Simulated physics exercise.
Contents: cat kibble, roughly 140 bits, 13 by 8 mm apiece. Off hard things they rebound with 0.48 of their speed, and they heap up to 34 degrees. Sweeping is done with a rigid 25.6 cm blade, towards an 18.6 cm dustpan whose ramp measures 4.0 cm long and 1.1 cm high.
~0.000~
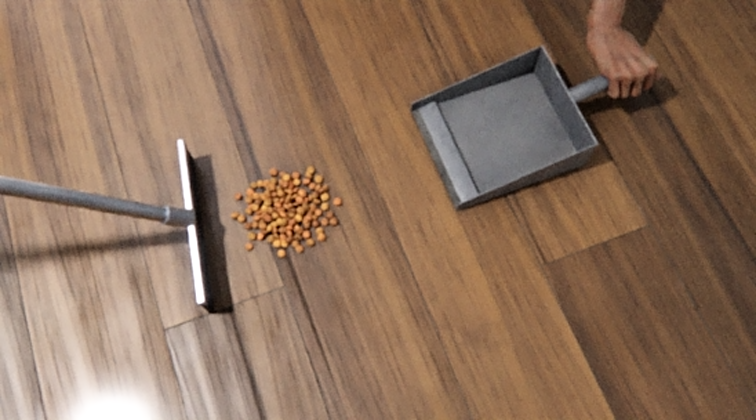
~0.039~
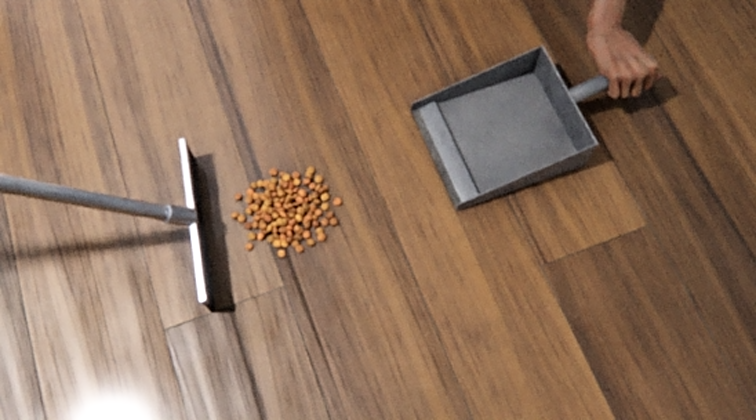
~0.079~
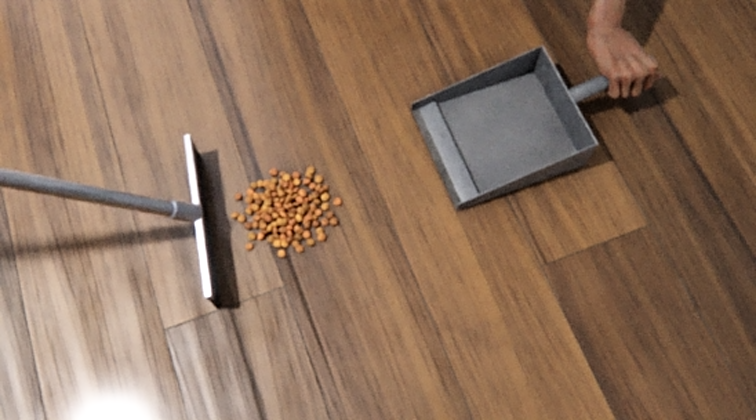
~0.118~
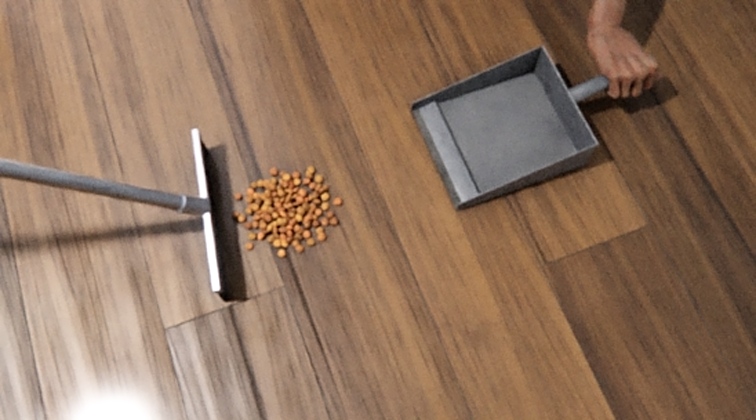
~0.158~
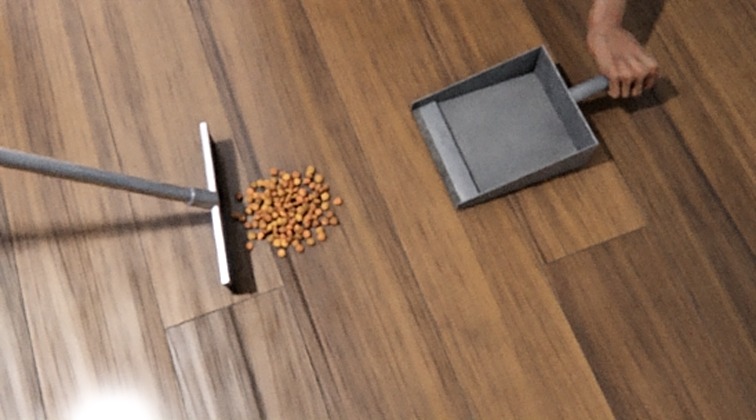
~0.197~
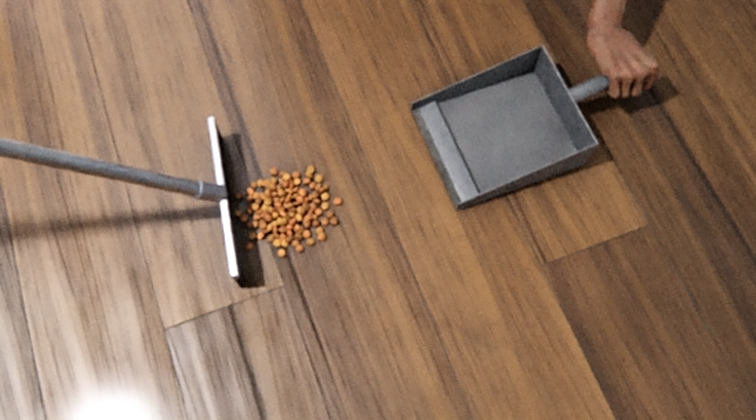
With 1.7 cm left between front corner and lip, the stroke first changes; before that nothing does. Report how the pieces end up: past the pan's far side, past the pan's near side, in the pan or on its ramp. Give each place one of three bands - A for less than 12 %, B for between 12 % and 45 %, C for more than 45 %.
As I see it, far side: I predict a mid-range share of the load. Near side: I predict a minor share of the load. Pan: I predict a minor share of the load.
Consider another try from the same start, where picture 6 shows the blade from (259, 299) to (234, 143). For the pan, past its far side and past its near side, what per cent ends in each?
Final per cent - pan 25, far 0, near 35.
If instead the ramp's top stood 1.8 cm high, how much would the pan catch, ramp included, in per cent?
With that ramp, near 0 per cent.
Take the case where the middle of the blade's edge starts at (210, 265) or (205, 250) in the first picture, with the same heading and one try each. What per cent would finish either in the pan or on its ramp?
I'd put it near 5 per cent for the first and near 5 per cent for the second.
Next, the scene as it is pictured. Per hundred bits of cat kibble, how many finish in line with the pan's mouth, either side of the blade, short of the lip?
It comes to some 75 percent.
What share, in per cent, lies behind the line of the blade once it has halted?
Around 35 in a hundred.
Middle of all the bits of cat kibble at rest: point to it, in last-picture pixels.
In the last view, approximately (407, 148).
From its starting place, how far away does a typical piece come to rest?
20 cm or thereabouts.
After 0.58 s, middle of the blade 19 cm from the lip; 0 % over the lip, far side 5 %, near side 0 %.
Then, at 0.84 s, middle of the blade 9 cm from the lip; 0 % over the lip, far side 20 %, near side 0 %.
After 1.20 s, middle of the blade 4 cm from the lip; 0 % over the lip, far side 25 %, near side 0 %.
By 1.5 s all is still; far side 25 %, near side 0 %, pan 0 %, in front of the lip or behind the blade 75 %.
